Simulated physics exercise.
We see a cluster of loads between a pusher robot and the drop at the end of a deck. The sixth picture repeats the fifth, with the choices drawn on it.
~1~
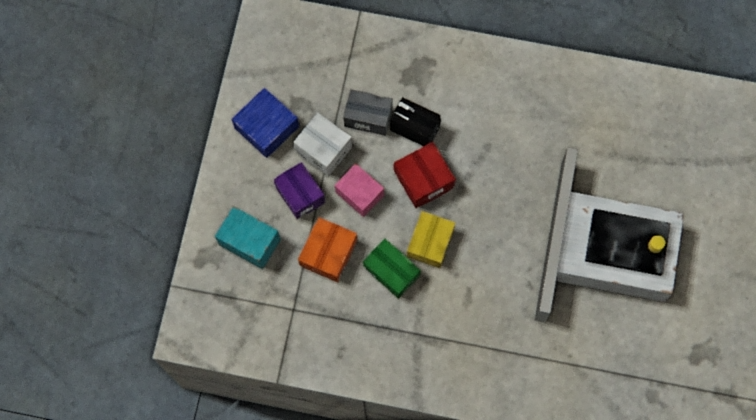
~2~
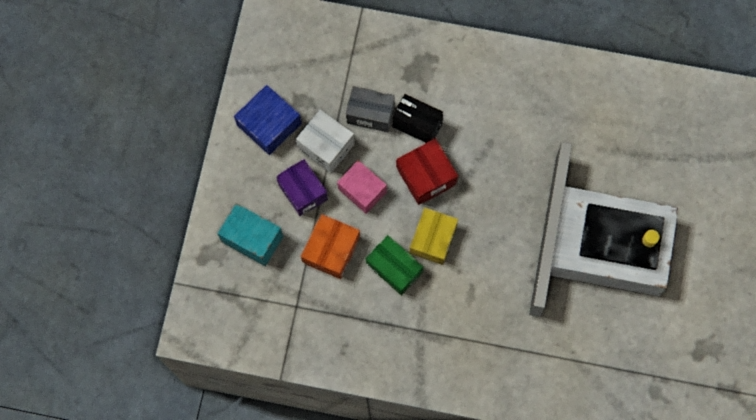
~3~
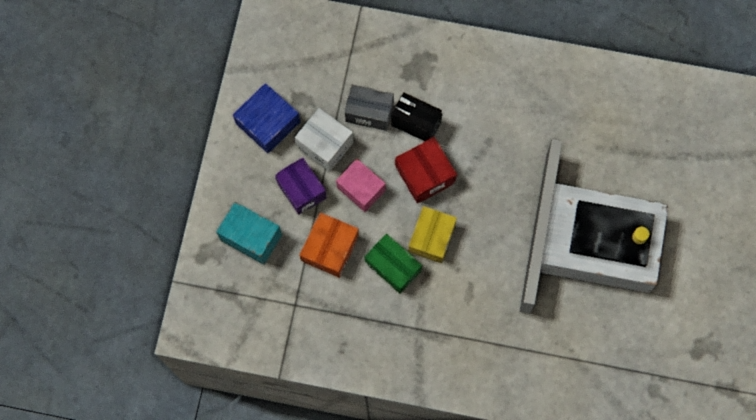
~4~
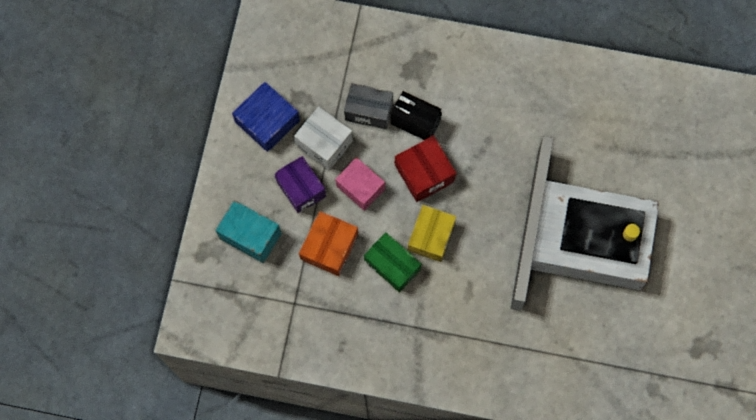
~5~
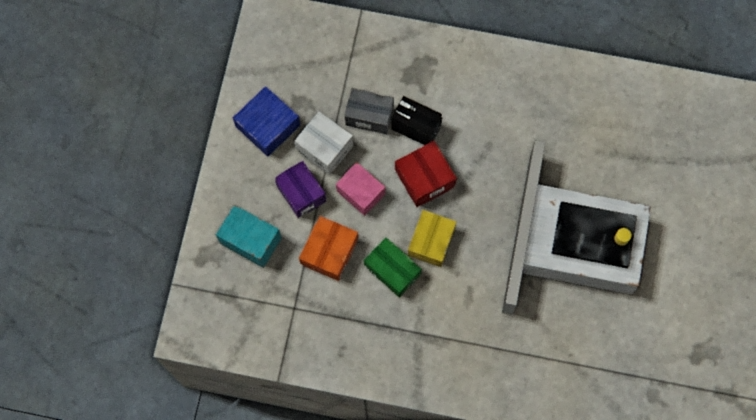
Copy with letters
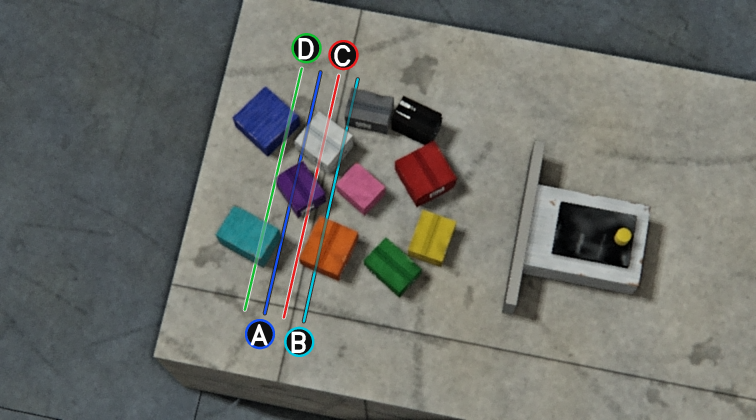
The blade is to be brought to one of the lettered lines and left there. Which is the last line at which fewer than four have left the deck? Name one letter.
Up to line D.
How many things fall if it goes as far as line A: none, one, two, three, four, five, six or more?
In all, two.
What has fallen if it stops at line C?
The turquoise crate.
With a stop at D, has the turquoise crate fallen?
Yes.
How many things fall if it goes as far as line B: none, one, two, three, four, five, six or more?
By then, none.
On the marked copy, A at (293, 190); B at (332, 197); C at (312, 193); D at (274, 186).
Taking D. A third of the way, robot (497, 216); green box (388, 270); red box (405, 169).
Two thirds of the way, robot (407, 198); turquoise crate (210, 233); blue crate (238, 122).
When it is over, robot (336, 185); turquoise crate over the edge; blue crate over the edge; two fallen.
As for the rest, A is within the limit but short; B is within the limit but short; C is within the limit but short.
